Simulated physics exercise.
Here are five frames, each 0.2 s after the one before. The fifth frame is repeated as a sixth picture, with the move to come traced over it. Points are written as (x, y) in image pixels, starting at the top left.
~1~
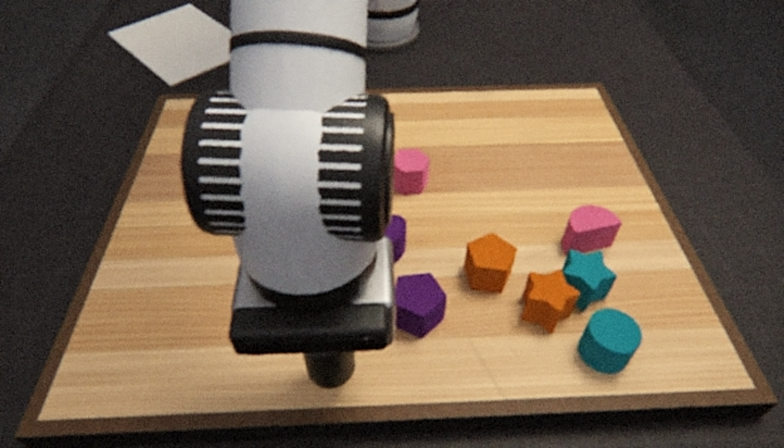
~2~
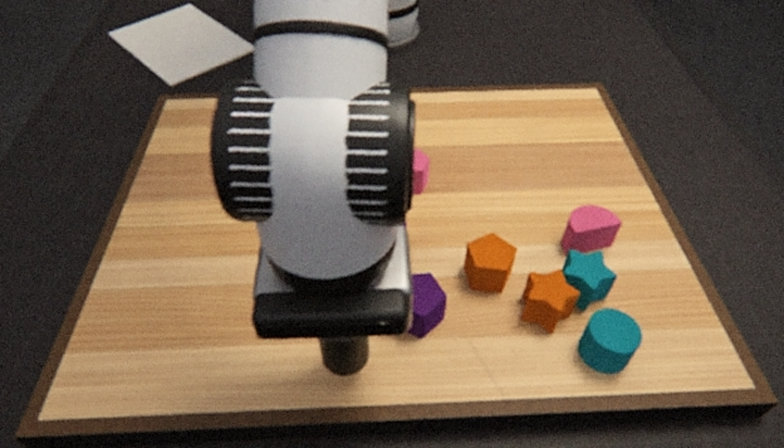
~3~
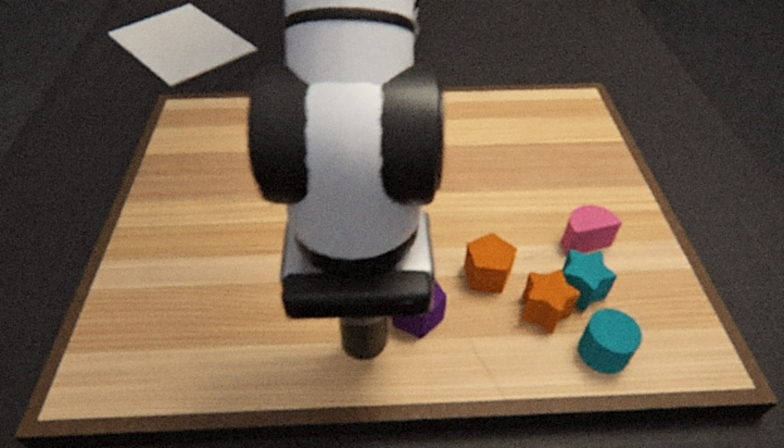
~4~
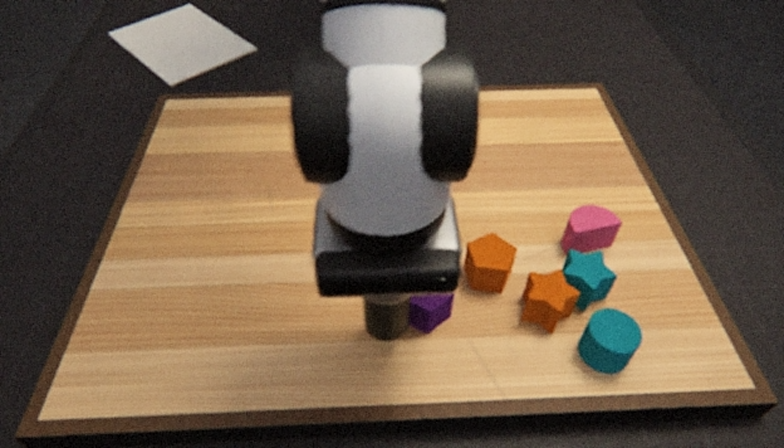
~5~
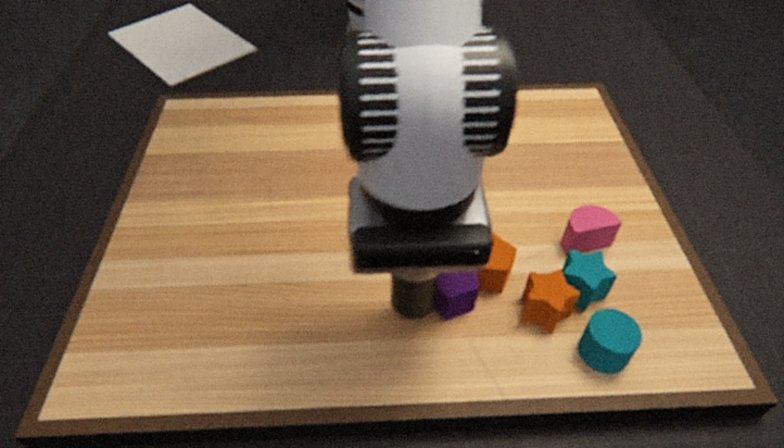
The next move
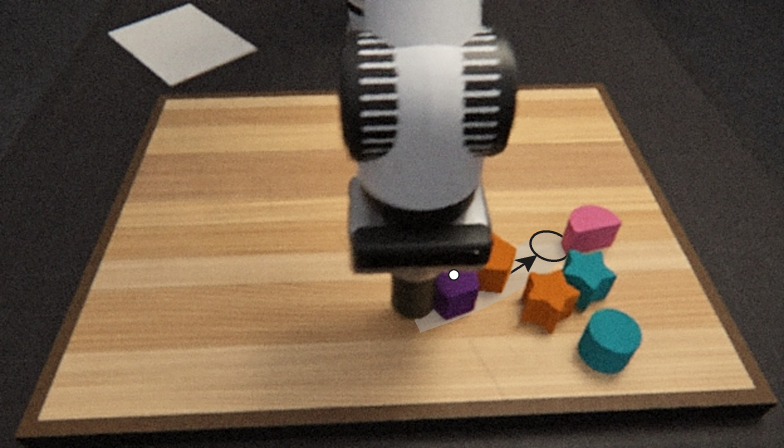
A robot arm moves right and away across a wooden board, pushing a purple block rightward.
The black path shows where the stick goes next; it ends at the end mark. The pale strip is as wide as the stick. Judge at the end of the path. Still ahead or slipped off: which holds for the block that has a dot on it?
It will keep going ahead of the stick.
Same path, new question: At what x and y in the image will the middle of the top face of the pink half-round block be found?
I'd expect the centre of its top face to be at (652, 188).
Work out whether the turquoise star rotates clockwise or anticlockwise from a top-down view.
It goes anticlockwise.
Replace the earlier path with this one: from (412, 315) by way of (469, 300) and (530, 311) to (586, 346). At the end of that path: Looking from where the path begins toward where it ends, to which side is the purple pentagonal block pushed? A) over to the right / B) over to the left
(B)
Path on the board, from (412, 315) through (490, 284) to (550, 246); the dot is on the purple pentagonal block.
The first path, step by step. One third of the way, stick at (468, 281); purple pentagonal block at (511, 263), turned 20° clockwise; orange pentagonal block at (534, 237), turned 45° anticlockwise; turquoise star at (593, 267).
Two thirds of the way, stick at (516, 257); purple pentagonal block at (558, 240), turned 25° clockwise; orange pentagonal block at (574, 214), turned 40° anticlockwise; orange star at (566, 285), turned 60° clockwise; turquoise star at (606, 272), turned 40° anticlockwise; pink half-round block at (615, 207).
At the end, stick at (555, 231); purple pentagonal block at (596, 216), turned 30° clockwise; orange pentagonal block at (611, 192), turned 35° anticlockwise; orange star at (566, 285), turned 60° clockwise; turquoise star at (606, 272), turned 40° anticlockwise; pink half-round block at (652, 188).
